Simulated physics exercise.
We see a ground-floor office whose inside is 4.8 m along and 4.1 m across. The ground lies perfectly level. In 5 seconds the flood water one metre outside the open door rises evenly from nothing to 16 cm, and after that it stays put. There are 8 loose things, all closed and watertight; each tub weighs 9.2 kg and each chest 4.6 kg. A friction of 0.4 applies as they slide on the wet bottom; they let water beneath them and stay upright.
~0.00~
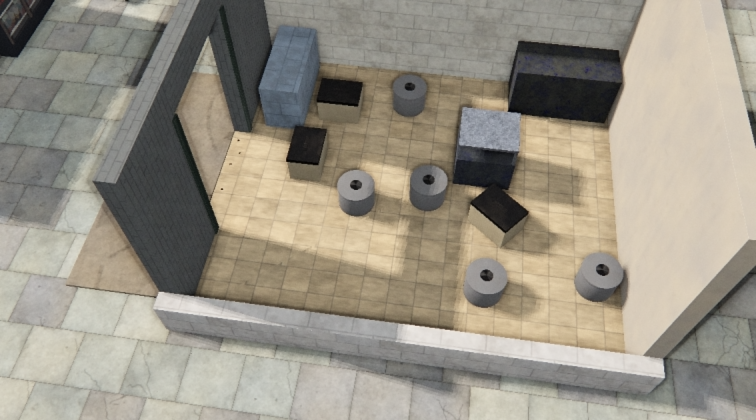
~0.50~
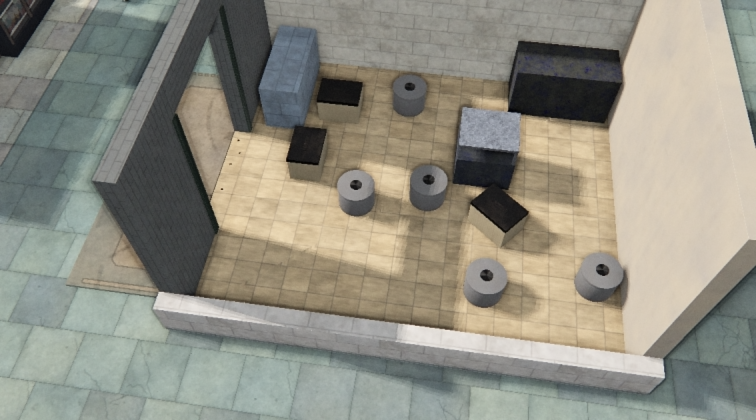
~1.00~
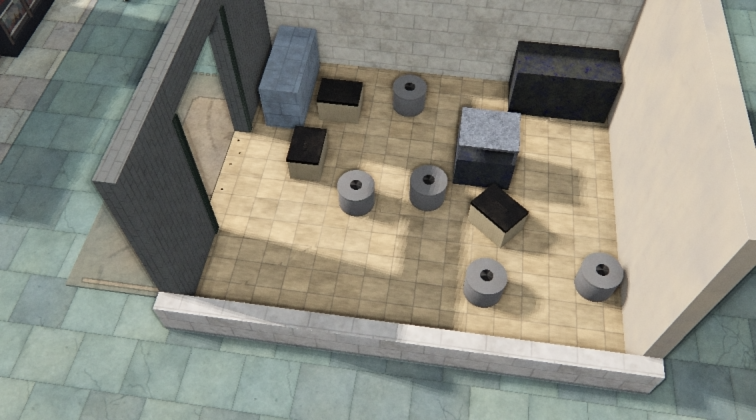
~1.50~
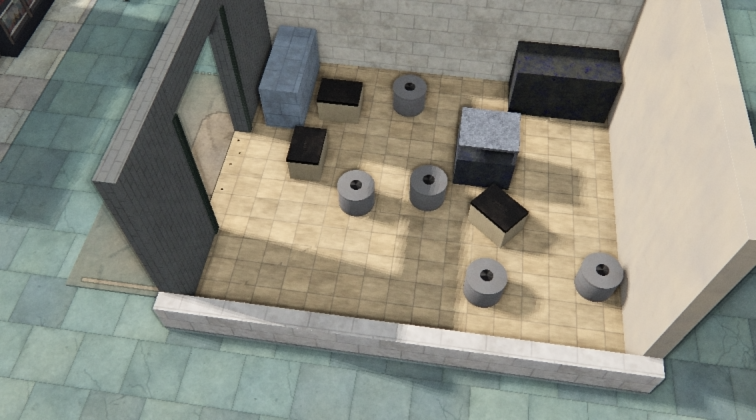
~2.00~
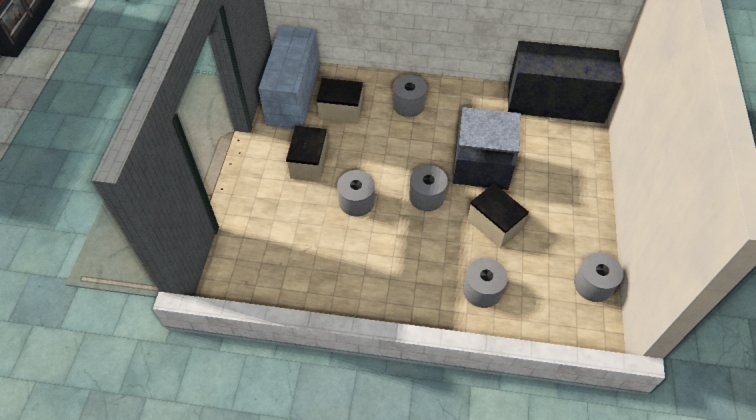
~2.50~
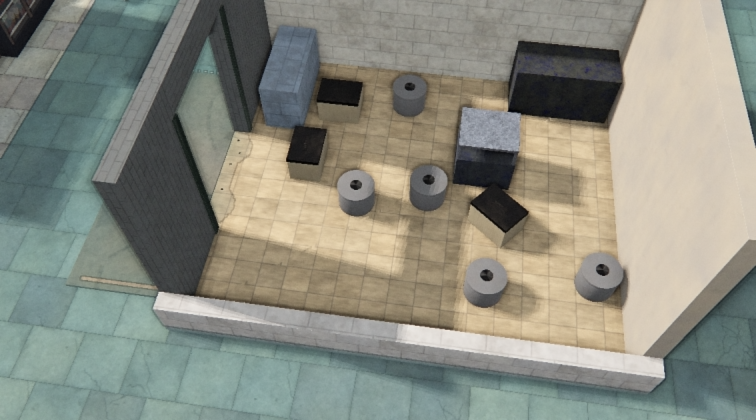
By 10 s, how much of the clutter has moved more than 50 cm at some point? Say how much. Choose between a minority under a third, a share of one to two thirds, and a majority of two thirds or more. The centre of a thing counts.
A share of one to two thirds.
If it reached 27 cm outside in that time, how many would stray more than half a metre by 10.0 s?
In that case the number is 7.
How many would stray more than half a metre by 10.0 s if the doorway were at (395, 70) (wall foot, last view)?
So the tally would be 5.
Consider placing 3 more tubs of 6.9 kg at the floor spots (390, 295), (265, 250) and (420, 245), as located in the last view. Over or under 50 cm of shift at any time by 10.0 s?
One by one, in that order: Above it, below it, above it.
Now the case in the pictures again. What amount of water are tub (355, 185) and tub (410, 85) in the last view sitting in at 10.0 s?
Depth approx. 7 cm / 6 cm.
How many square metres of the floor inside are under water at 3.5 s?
Wet: Near 1.0 m2.
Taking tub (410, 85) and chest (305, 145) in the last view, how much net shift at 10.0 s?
Net displacement, in order: 20 cm; 250 cm.
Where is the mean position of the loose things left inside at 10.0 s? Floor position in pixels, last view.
Around (488, 193).
After 3.5 s 0 of 8 are over 50 cm from their spots; 0 afloat.
After 4.5 s 0 of 8 are over 50 cm from their spots; 0 afloat.
After 7.0 s 2 of 8 are over 50 cm from their spots; 0 afloat.
After 10.0 s 5 of 8 are over 50 cm from their spots, and 5 have been at some point; 6 afloat.
